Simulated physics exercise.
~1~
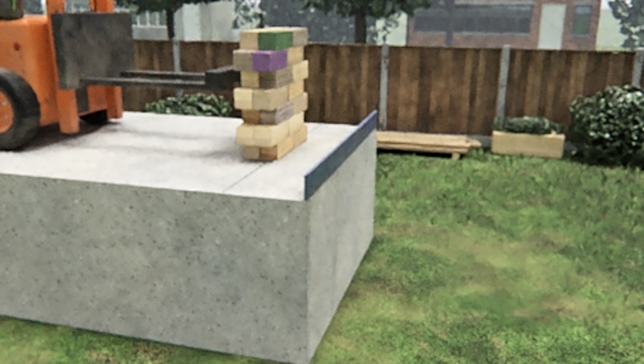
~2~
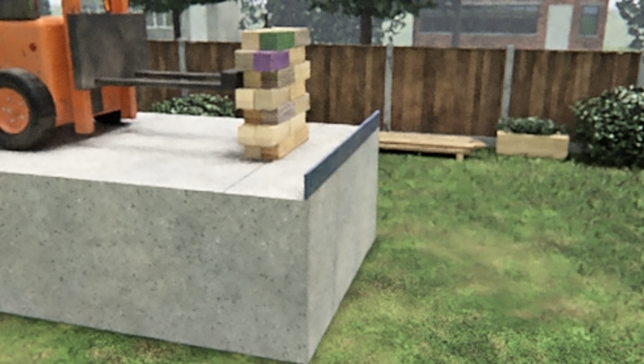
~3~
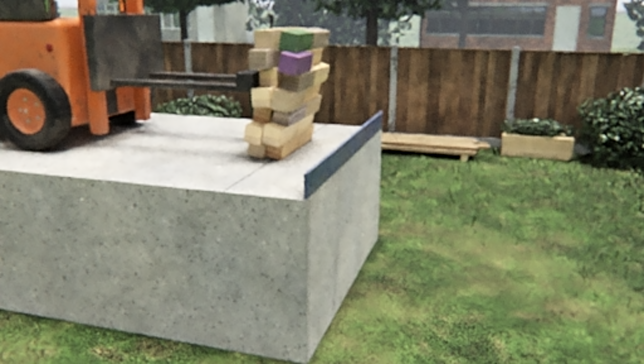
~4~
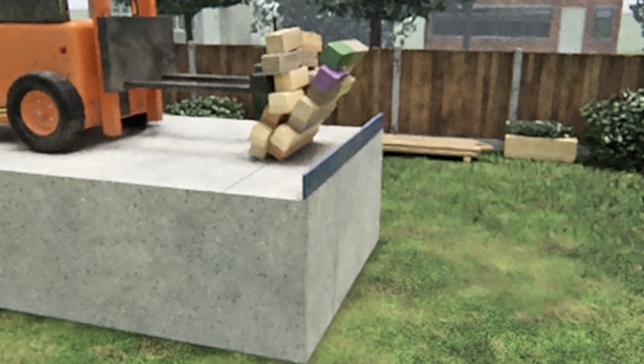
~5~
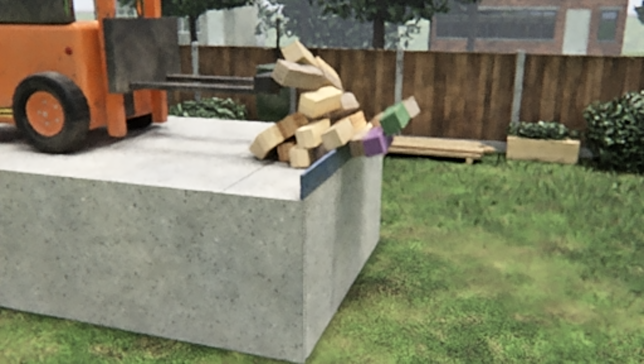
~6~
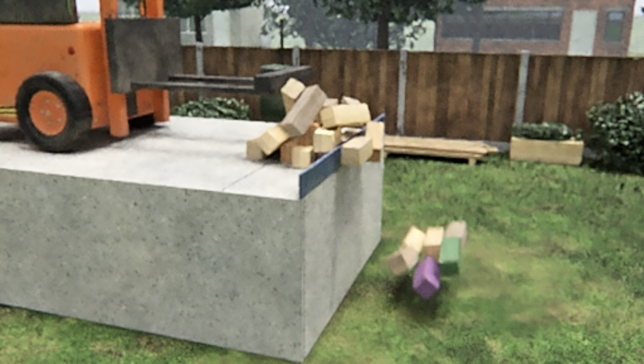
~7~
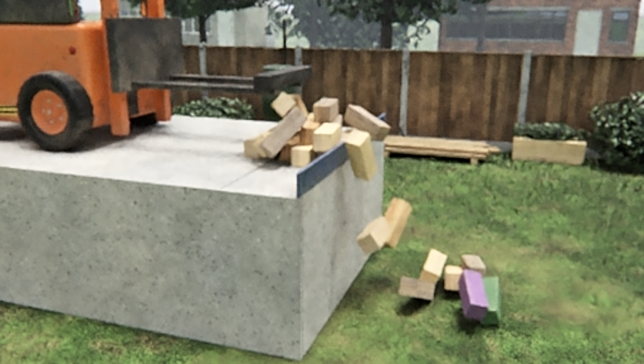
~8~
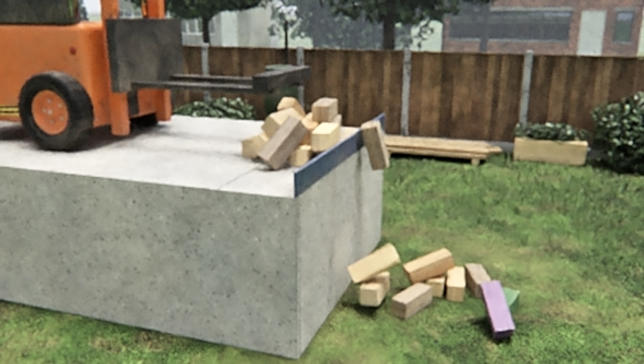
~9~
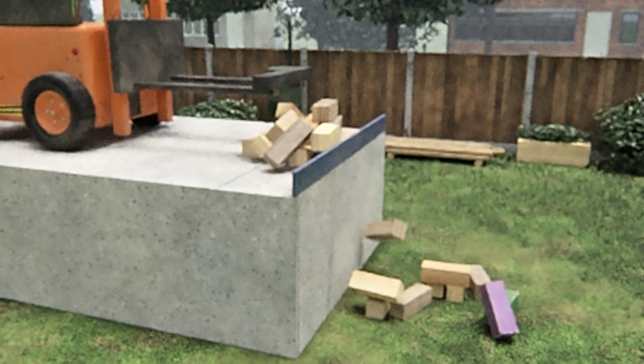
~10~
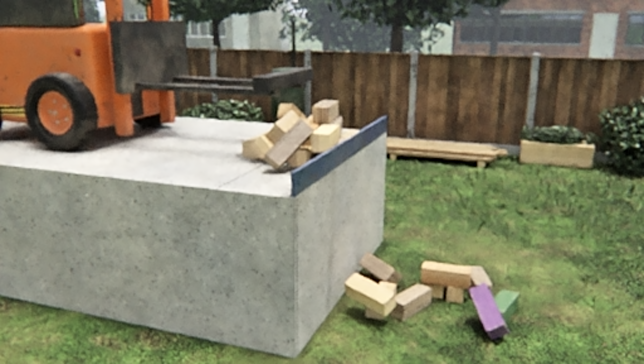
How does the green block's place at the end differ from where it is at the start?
At the start the green block is at the top of the stack on the concrete dock. At the end it lies down on the grass to the right of the dock, next to the purple block.
A grey concrete loading dock stands on a lawn in a back yard, seen from slightly above, with a wooden fence behind it. On top, an orange lift truck at the left points a dark beam at a stack of pale wooden blocks, one green and one purple near its top, beside a low blue board along the edge. The truck moves right and the beam pushes the stack, which leans and topples over the board. Several blocks, including the coloured ones, tumble onto the grass, and a few more follow. The truck stops, leaving a heap against the board and scattered blocks below.
